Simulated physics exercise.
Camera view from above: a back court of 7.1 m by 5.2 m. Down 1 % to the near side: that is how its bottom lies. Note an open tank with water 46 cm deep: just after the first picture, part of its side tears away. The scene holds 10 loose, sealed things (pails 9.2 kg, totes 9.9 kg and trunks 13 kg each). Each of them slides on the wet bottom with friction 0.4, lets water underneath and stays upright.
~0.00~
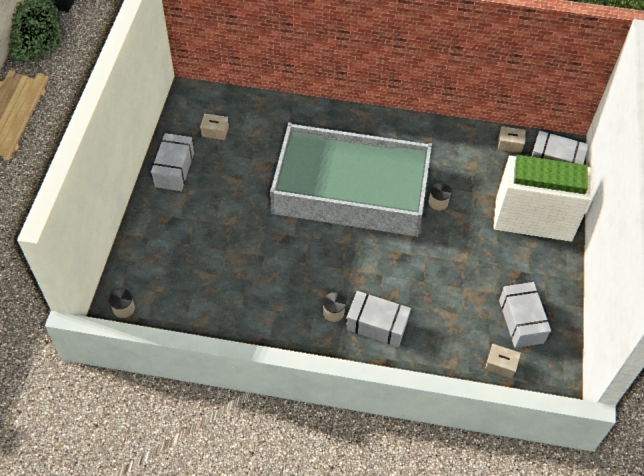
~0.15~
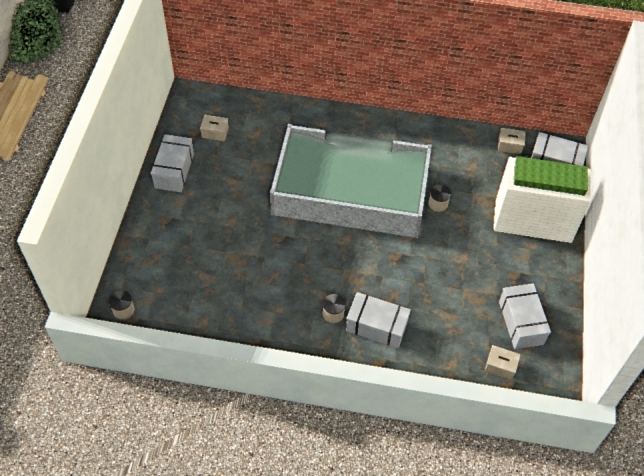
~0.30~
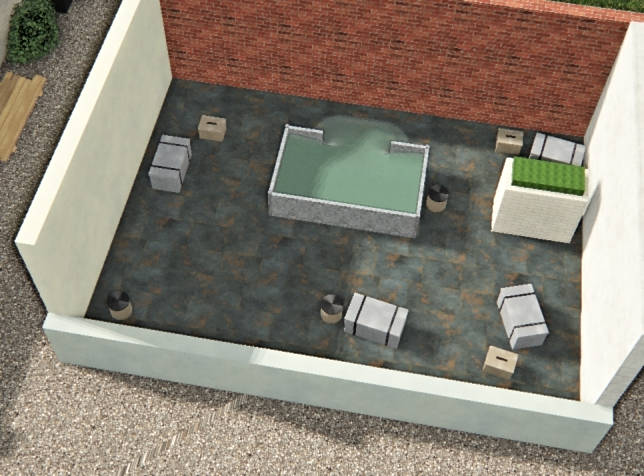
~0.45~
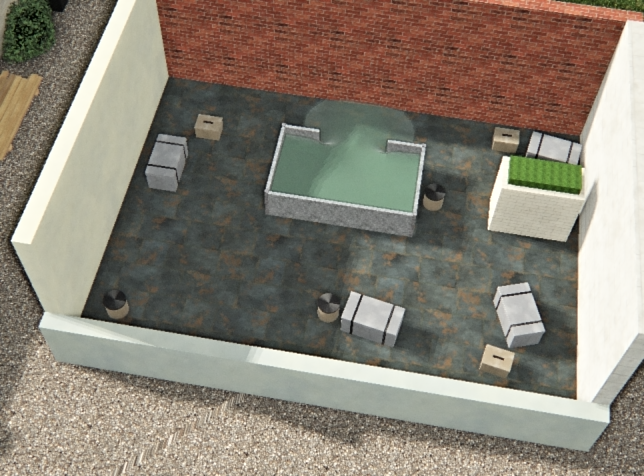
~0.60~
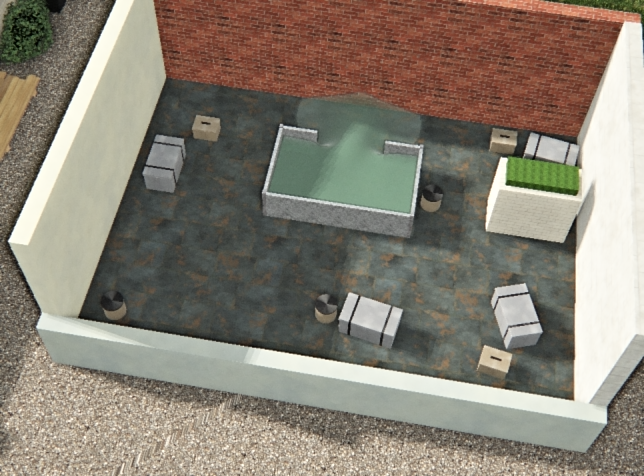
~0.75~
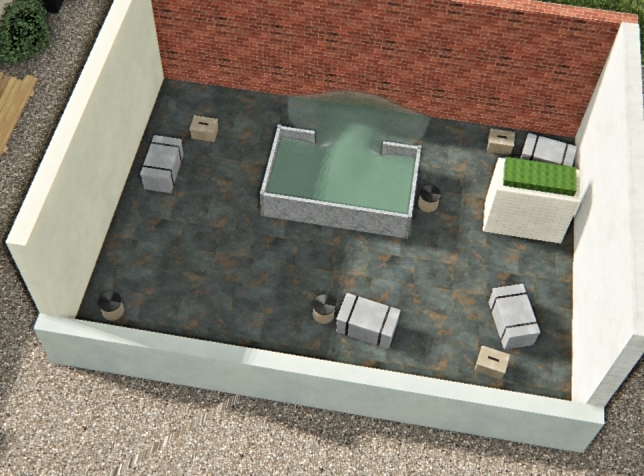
Water pouring through a gap in the far side of a raised stone tank and spreading toward a brick wall.
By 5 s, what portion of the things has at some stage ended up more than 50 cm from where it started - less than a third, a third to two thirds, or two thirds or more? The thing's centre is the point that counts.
Less than a third.
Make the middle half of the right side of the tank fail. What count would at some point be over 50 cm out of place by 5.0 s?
Then the count would be 4.
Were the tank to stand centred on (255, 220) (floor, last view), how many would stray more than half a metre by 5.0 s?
Count: 1.
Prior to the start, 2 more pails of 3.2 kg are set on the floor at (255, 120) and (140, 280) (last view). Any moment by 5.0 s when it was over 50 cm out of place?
In the order asked they come out beyond the limit, inside the limit.
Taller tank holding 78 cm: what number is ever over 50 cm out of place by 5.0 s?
Count: 4.
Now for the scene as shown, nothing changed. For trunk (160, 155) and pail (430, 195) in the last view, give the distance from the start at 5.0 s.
Respectively, 80 centimetres and 0 centimetres.
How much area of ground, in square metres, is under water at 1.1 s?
My estimate is roughly 5.5 m2.
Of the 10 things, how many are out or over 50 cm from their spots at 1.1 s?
0 in all.
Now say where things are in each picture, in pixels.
A pail at (121, 299) rests on the ground; a tote at (214, 122), on the bottom; 2.9 m2 under water; 0 of 10 have shifted, in the first frame.
A pail at (120, 300) rests on the ground; a tote at (214, 123) rests on the ground; 3.3 m2 under water; 0 of 10 have shifted, in the second frame.
A pail at (118, 300), on the bottom; a tote at (212, 124) rests on the ground; water covers 4.0 m2; 0 of 10 have shifted, in the third frame.
A pail at (115, 299), on the bottom; a tote at (208, 122) rests on the ground; 4.7 m2 under water; 0 of 10 have shifted, in the fourth frame.
A pail at (112, 300), on the bottom; a tote at (206, 123) rests on the ground; 4.9 m2 under water; 0 of 10 have shifted, in the fifth frame.
A pail at (110, 301), on the bottom; a tote at (204, 124) rests on the ground; water covers 5.0 m2; 0 of 10 have shifted, in the sixth frame.
After 1.1 s 0 of 10 are over 50 cm from their spots; 0 afloat.
After 2.2 s 0 of 10 are over 50 cm from their spots; 0 afloat.
After 3.5 s 0 of 10 are over 50 cm from their spots; 2 afloat.
After 5.0 s 2 of 10 are over 50 cm from their spots, and 2 have been at some point; 2 afloat.
